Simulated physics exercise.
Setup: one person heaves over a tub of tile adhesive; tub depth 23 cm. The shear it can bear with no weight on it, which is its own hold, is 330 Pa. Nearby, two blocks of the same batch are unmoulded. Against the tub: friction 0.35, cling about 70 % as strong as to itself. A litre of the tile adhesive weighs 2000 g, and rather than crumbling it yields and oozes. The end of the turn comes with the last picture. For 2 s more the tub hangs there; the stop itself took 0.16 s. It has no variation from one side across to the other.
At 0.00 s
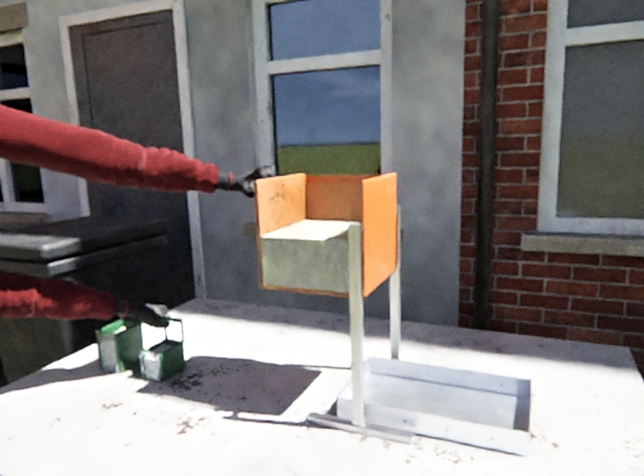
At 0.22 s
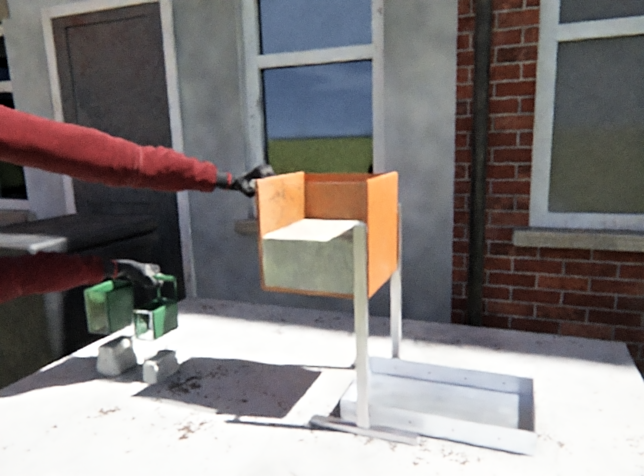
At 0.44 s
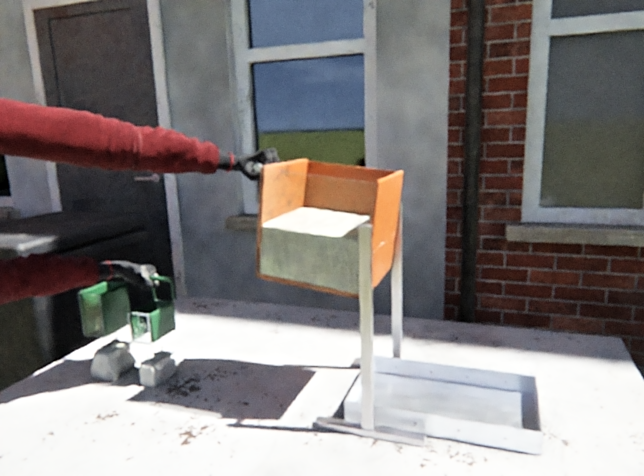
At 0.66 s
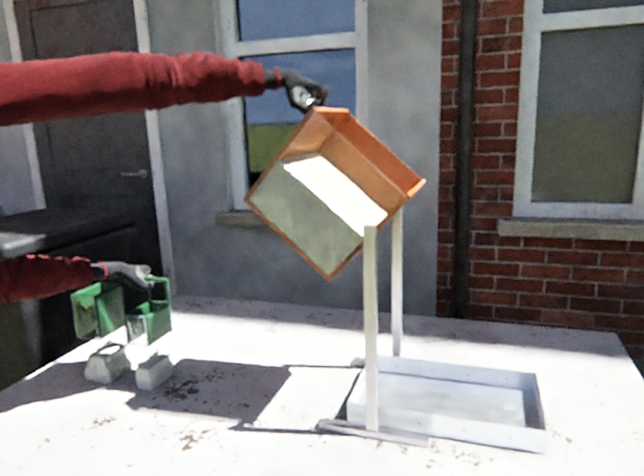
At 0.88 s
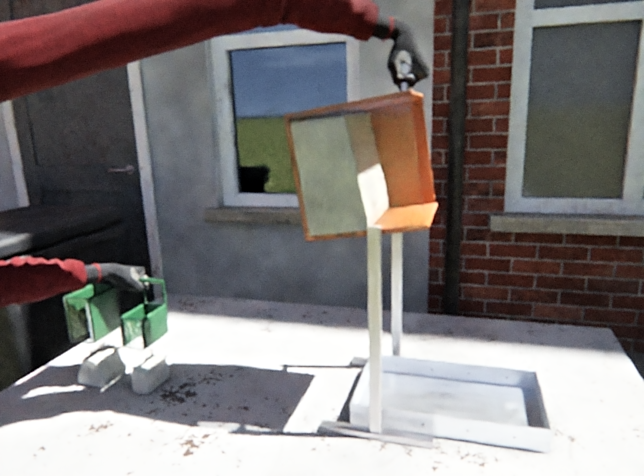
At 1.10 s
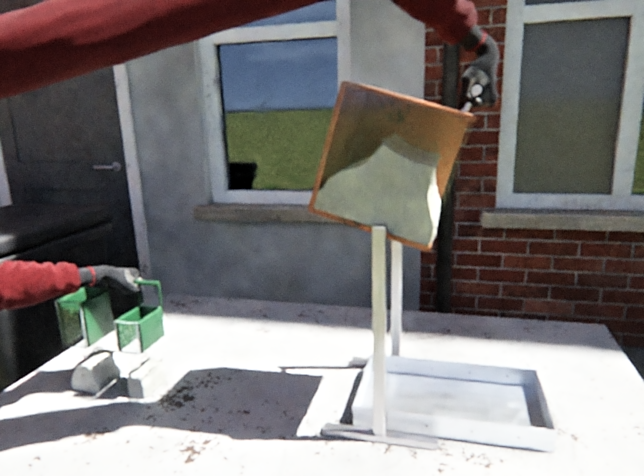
Red-sleeved arms lifting green moulds off two grey blocks, then turning an orange-sided tub of grey paste clockwise on its stand.
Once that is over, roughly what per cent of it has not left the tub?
Around 37 percent.
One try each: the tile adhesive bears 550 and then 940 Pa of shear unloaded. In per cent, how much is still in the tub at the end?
50 in a hundred, followed by 45 in a hundred.
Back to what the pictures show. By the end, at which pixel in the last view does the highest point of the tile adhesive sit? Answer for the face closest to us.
Close to pixel (346, 196).
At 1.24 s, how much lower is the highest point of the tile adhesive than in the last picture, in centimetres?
About 8 cm.
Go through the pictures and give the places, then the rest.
The first picture shows handle-side rim at (257, 183), tilt 0 degrees; highest point of the tile adhesive at (263, 236); test blocks 9.9 cm, 6.4 cm high (left to right).
The second picture shows handle-side rim at (258, 183), tilt 0 degrees; highest point of the tile adhesive at (264, 236); test blocks 8.4 cm, 6.3 cm high (left to right).
The third picture shows handle-side rim at (265, 169), tilt 7 degrees; highest point of the tile adhesive at (268, 225); test blocks 7.8 cm, 6.3 cm high (left to right).
The fourth picture shows handle-side rim at (315, 112), tilt 42 degrees; highest point of the tile adhesive at (282, 163); test blocks 7.7 cm, 6.3 cm high (left to right).
The fifth picture shows handle-side rim at (409, 96), tilt 82 degrees; highest point of the tile adhesive at (339, 116); test blocks 7.7 cm, 6.3 cm high (left to right).
The sixth picture shows handle-side rim at (473, 122), tilt 107 degrees; highest point of the tile adhesive at (386, 145); test blocks 7.7 cm, 6.3 cm high (left to right).
By 1.24 s, the tub is at 107 degrees and holds 59 %.
By 1.41 s, the tub is at 107 degrees and holds 42 %.
By 1.58 s, the tub is at 107 degrees and holds 37 %.
By 1.75 s, the tub is at 107 degrees and holds 37 %.
By 3.10 s, at the end, the tub is at 107 degrees and holds 37 %.
